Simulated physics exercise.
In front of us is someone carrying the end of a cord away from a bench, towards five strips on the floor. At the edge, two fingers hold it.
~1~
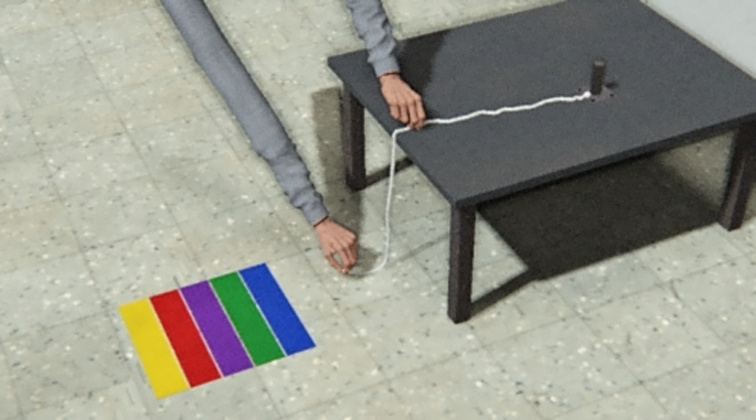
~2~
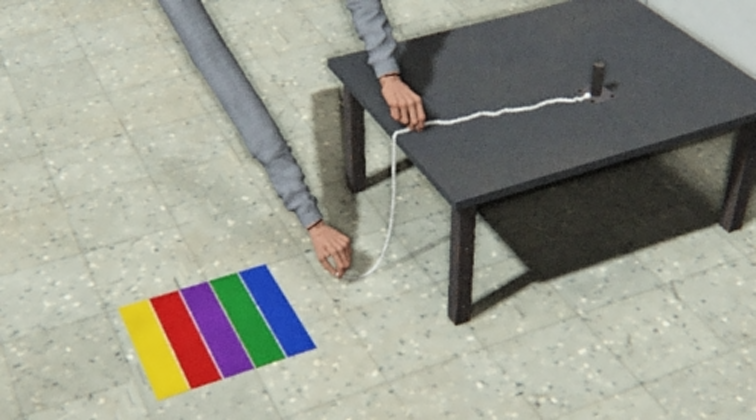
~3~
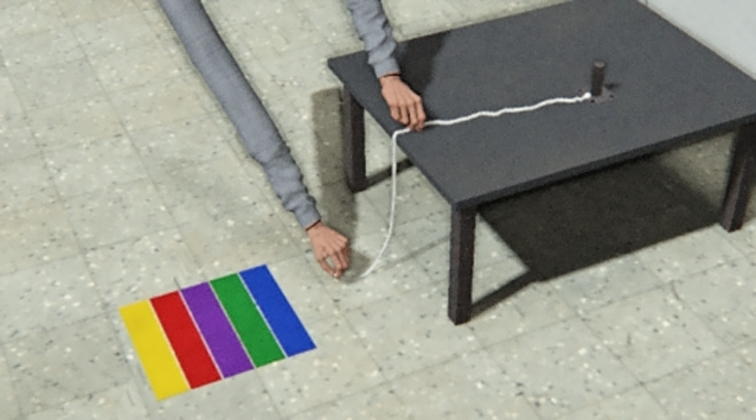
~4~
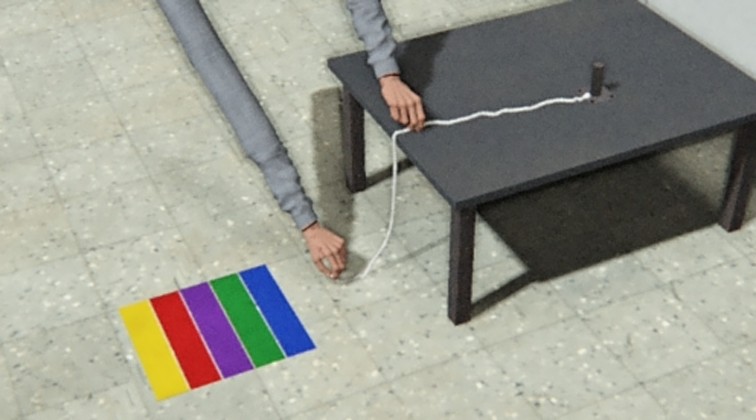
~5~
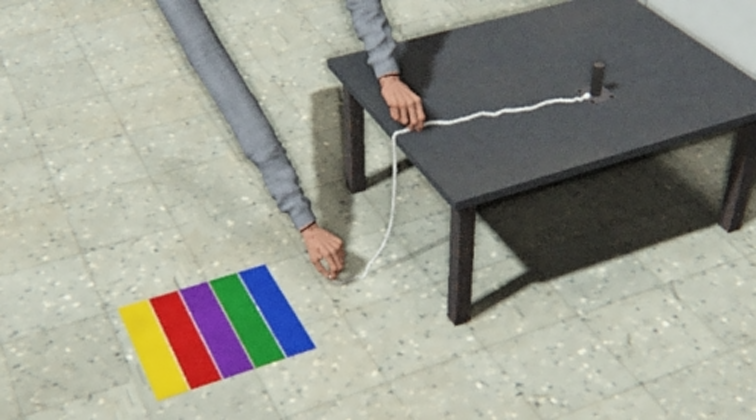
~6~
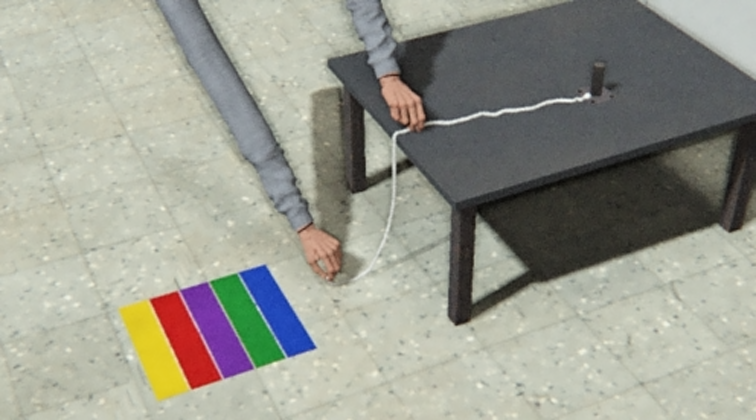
A grey-sleeved hand near the floor shifts slightly left with the end of a white cord, while the other hand stays at the edge of a dark table. The cord runs from a short post across the tabletop and hangs down, left of which lie yellow, red, purple, green and blue strips. The view looks down on a pale speckled floor and stays still.
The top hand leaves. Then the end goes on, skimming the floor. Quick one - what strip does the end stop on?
The green strip.
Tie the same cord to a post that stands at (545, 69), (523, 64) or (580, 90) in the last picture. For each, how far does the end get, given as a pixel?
Near (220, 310), (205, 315) and (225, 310).
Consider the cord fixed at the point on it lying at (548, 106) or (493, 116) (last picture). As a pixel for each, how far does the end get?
First try close to (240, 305), second close to (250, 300).
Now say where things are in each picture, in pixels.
The first frame shows end (343, 271); blue (293, 335); green (262, 345); purple (231, 355); red (198, 366); yellow (166, 376).
The second frame shows end (337, 274); cord through (562, 100) (502, 112) (442, 123) (394, 153) (393, 208) (378, 264).
The third frame shows end (336, 275).
The fourth frame shows end (332, 276); cord through (561, 100) (502, 112) (442, 123) (395, 153) (393, 208) (371, 264).
The fifth frame shows end (330, 276).
The sixth frame shows end (327, 278); cord through (562, 101) (502, 112) (442, 123) (394, 153) (393, 209) (372, 266).
Early on, end near (287, 290); short of the strips.
Midway, end near (257, 300); over green.
At the end of the slack, end near (239, 305); over green. It gets as far as the green strip.
